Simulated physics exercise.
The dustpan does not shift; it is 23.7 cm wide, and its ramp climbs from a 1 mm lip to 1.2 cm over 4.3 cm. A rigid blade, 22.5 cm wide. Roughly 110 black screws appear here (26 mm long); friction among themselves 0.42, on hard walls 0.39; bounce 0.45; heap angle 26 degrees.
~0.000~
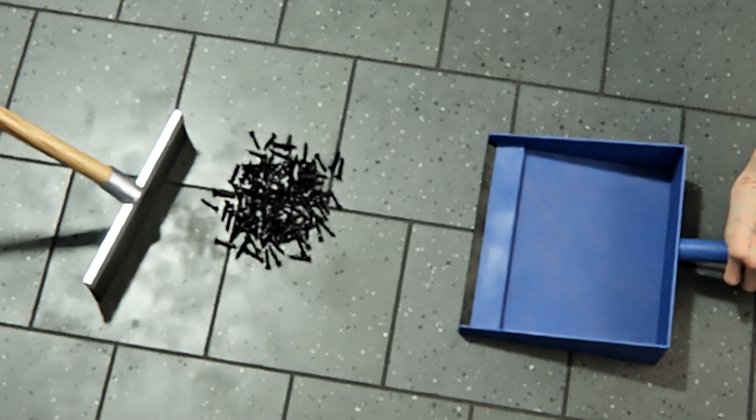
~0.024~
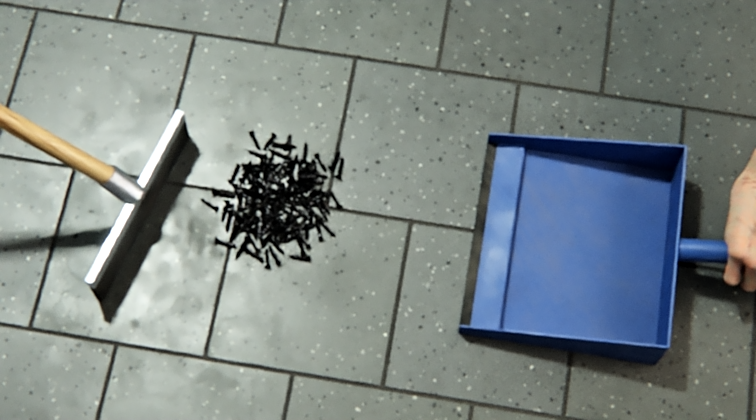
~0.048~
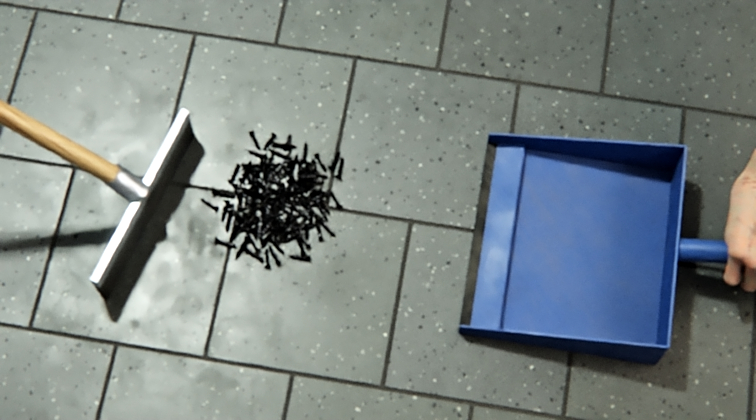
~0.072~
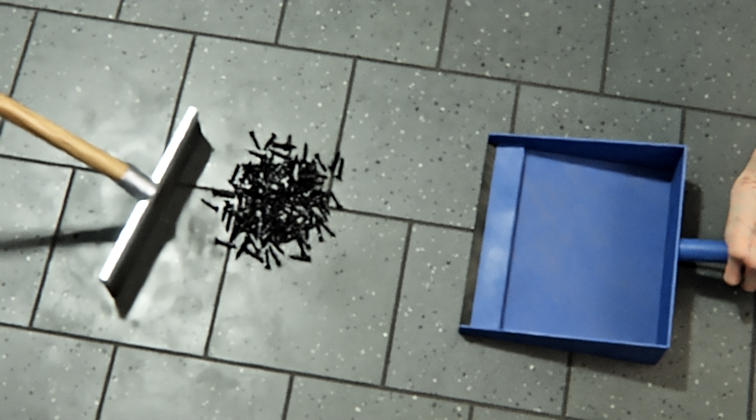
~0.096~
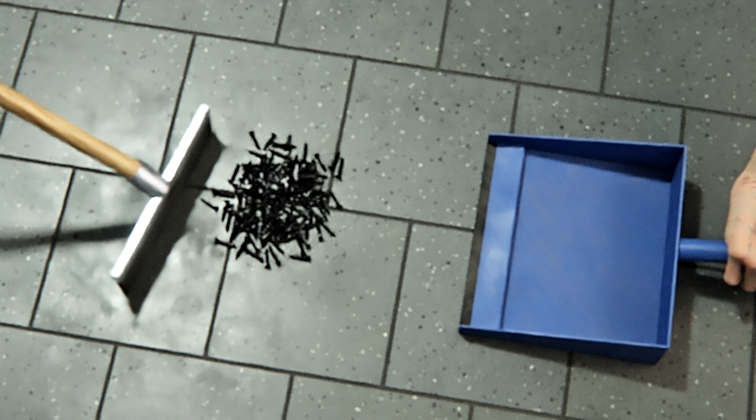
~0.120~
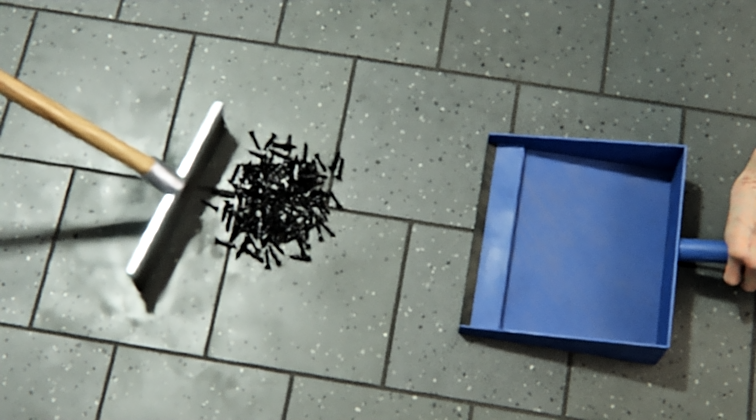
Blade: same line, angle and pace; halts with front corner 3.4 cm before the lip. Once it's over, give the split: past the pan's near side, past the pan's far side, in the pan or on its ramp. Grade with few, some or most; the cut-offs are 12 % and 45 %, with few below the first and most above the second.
Past the pan's near side: Few; past the pan's far side: Few; in the pan or on its ramp: Few.
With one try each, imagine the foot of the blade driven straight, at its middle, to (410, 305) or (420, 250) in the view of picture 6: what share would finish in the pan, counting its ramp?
Some 20 and 20 per cent.
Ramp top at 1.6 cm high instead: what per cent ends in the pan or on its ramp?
0 %.
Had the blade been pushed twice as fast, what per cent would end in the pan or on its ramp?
About 50 %.
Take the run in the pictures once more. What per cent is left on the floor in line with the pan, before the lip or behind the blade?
Some 90 per cent end up there.
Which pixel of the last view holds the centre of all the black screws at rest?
Look around (443, 215) in the last picture.
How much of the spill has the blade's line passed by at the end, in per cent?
Estimate: Near 15 %.
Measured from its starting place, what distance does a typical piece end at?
Median shift: Approx. 20 cm.
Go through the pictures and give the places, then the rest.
Blade from (90, 283) to (179, 118), moved 0.0 cm, 0 of the pieces shifted so far; middle of the pieces at (278, 199); pan at (586, 253), in the first frame.
Blade from (92, 283) to (180, 118), moved 0.2 cm, 0 of the pieces shifted so far; middle of the pieces at (278, 199), in the second frame.
Blade from (97, 282) to (185, 117), moved 0.8 cm, 0 of the pieces shifted so far; middle of the pieces at (278, 199), in the third frame.
Blade from (106, 280) to (193, 115), moved 1.7 cm, 0 of the pieces shifted so far; middle of the pieces at (278, 199), in the fourth frame.
Blade from (118, 277) to (205, 112), moved 3.1 cm, 0 of the pieces shifted so far; middle of the pieces at (278, 199), in the fifth frame.
Blade from (133, 274) to (219, 109), moved 4.7 cm, 0 of the pieces shifted so far; middle of the pieces at (278, 199); pan at (586, 253). The blade's pace is about 0.67 m/s, heading 24 degrees away from the viewer's side, in the sixth frame.
After 0.35 s, middle of the blade 20 cm from the lip; 0 % over the lip, far side 0 %, near side 0 %.
Then, at 0.50 s, middle of the blade 10 cm from the lip; 0 % over the lip, far side 5 %, near side 0 %.
After 0.77 s, middle of the blade 6 cm from the lip; 5 % over the lip, far side 5 %, near side 0 %.
By 1.3 s all is still; near side 0 %, far side 5 %, pan 5 %, in front of the lip or behind the blade 90 %.
